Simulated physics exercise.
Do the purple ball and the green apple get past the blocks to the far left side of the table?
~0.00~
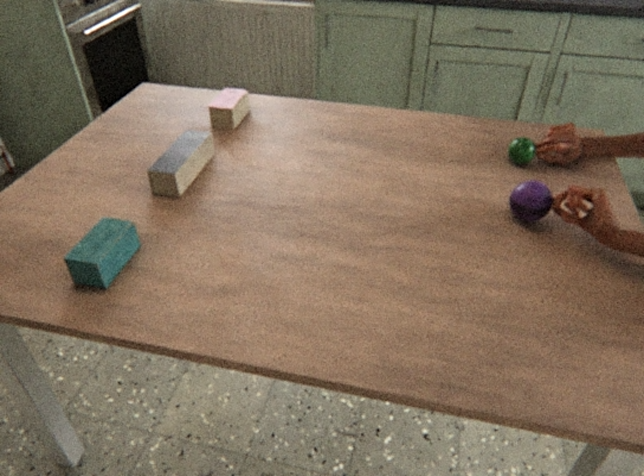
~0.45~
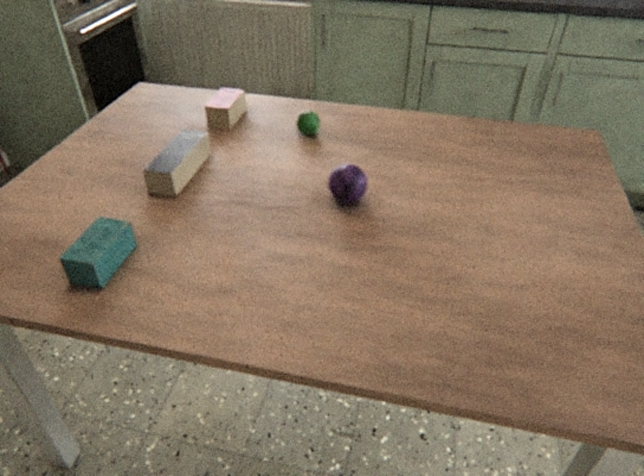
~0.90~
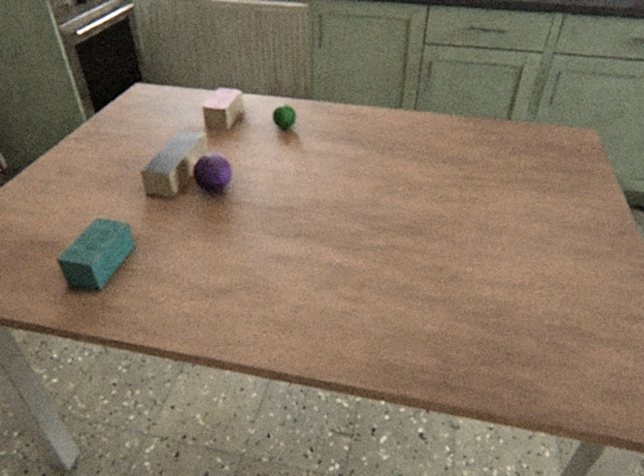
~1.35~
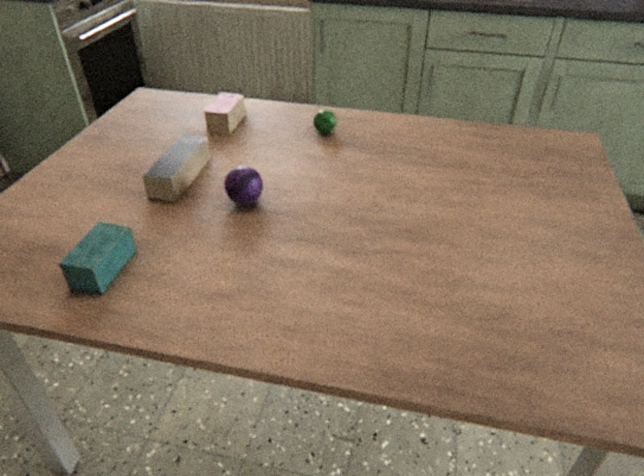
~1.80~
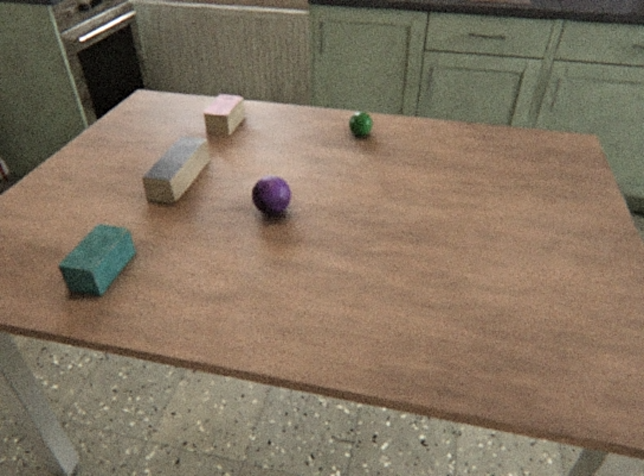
No, neither one gets past. The purple ball and the green apple each hit a block, roll back a little to the right, and end up short of the blocks.
A purple ball and a small green apple, pushed by two hands from the right, rolled left across the wooden table toward three blocks, bounced back off them, and ended up on the right side of the blocks.
